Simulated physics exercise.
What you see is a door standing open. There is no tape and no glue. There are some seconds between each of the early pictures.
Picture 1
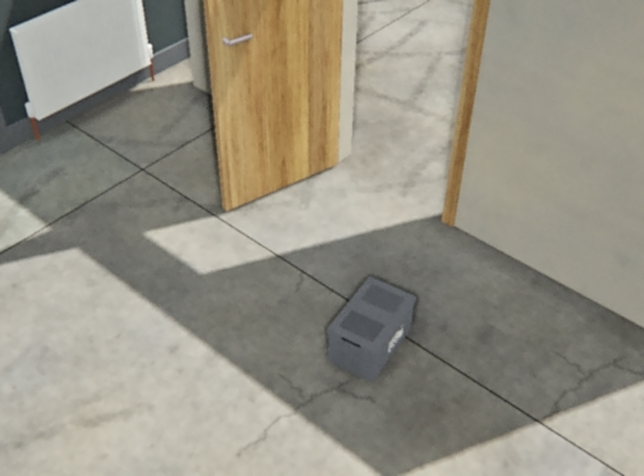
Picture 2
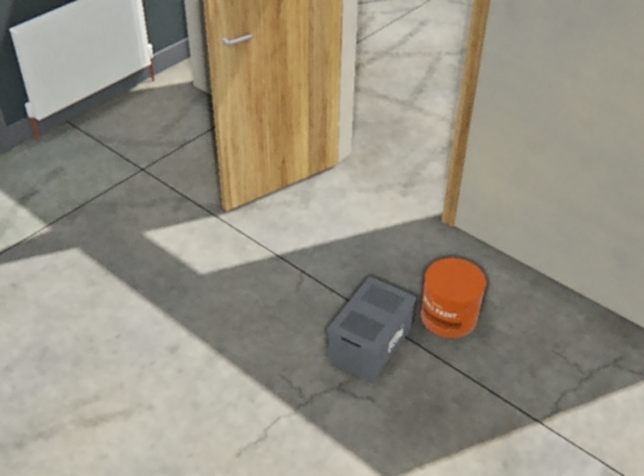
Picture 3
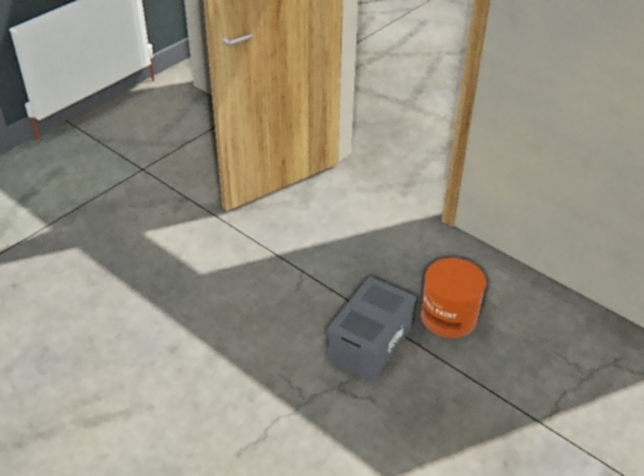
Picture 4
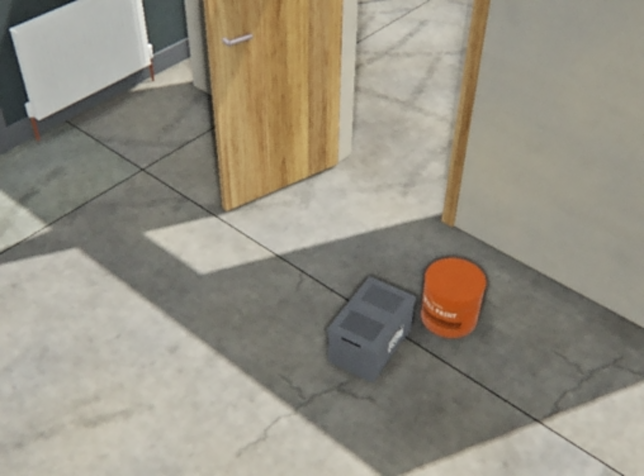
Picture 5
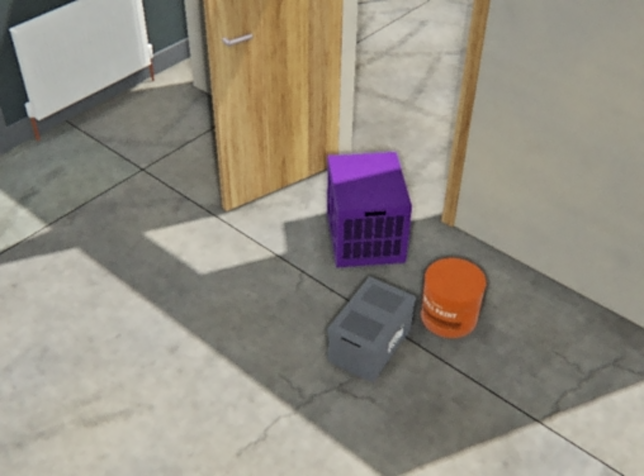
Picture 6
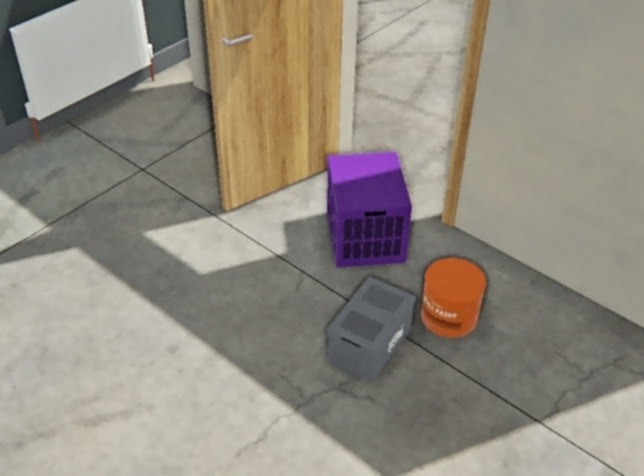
The video shows a wooden door standing open and still near a grey tote on a concrete floor; an orange pail appears beside the tote, then a purple chest appears behind them, with no other visible movement.
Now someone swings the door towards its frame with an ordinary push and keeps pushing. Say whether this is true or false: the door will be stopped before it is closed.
True, it is stopped before closing.
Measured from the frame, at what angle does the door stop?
Some 45°.
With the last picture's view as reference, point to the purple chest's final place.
It finishes at around (385, 211).
Then, 0.50 s later than the last frame, open by 87°.
Then, 0.80 s later than the last frame, open by 62°.
Then, 1.00 s later than the last frame, open by 50°; purple chest moved a little near (375, 211).
When it is over, open by 45°; all 3 as before. End places, in pixels of the last picture, purple chest near (385, 211).
